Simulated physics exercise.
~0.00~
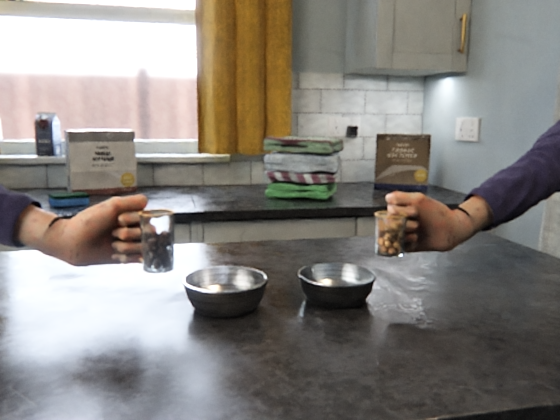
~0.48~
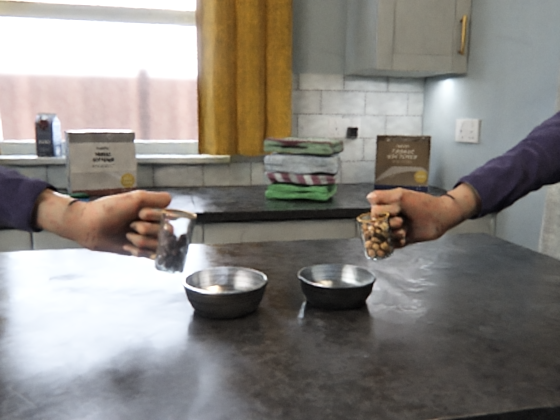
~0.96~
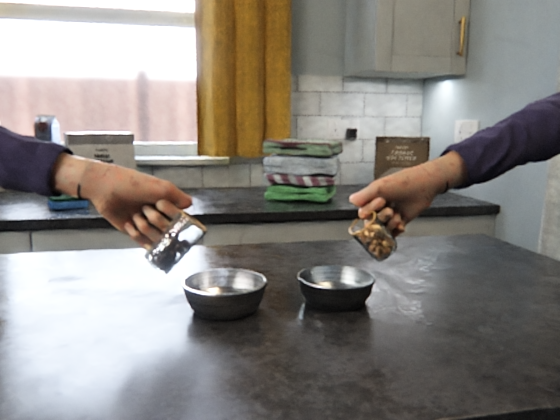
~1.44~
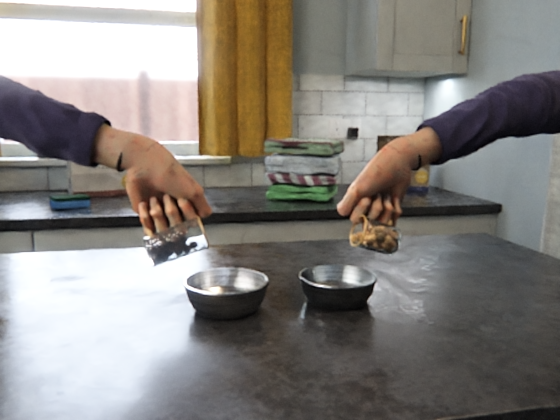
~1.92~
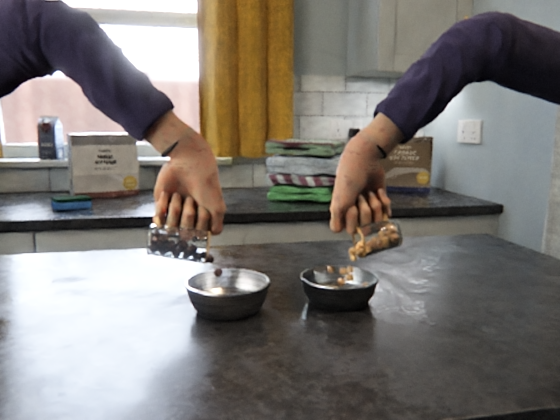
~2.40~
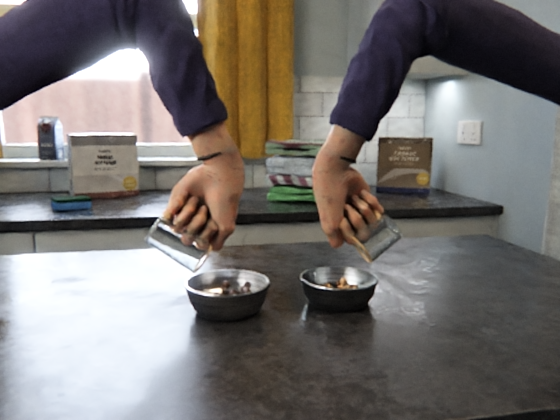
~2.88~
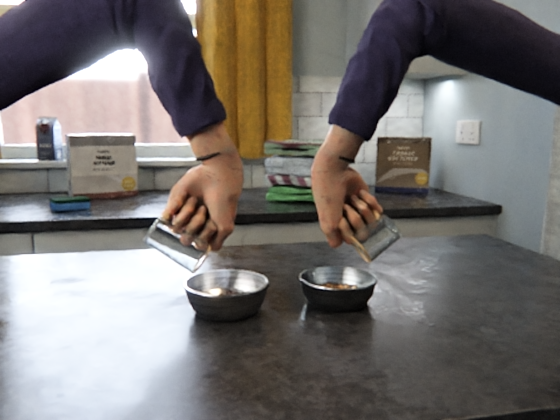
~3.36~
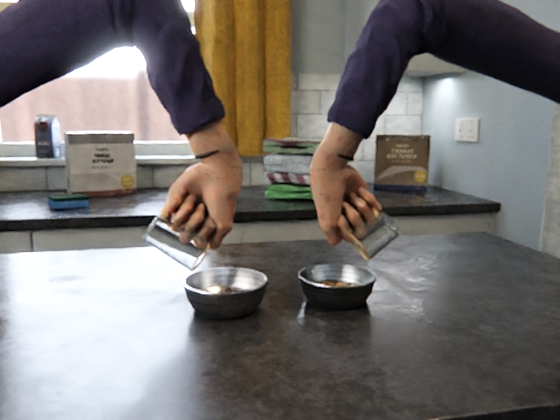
Two hands in purple sleeves reach in from either side of a kitchen, seen from across a dark counter, each holding a small clear cup above a silvery metal dish. The left cup holds dark pieces, the right one tan pieces, and behind them are a mustard curtain, folded striped cloths and boxes. The hands move slightly inward and tilt the cups, with the contents staying inside at first. Then both tip further, and pieces tumble into the dishes. Finally the emptied cups hang upturned, with everything in the two dishes and nothing on the counter.
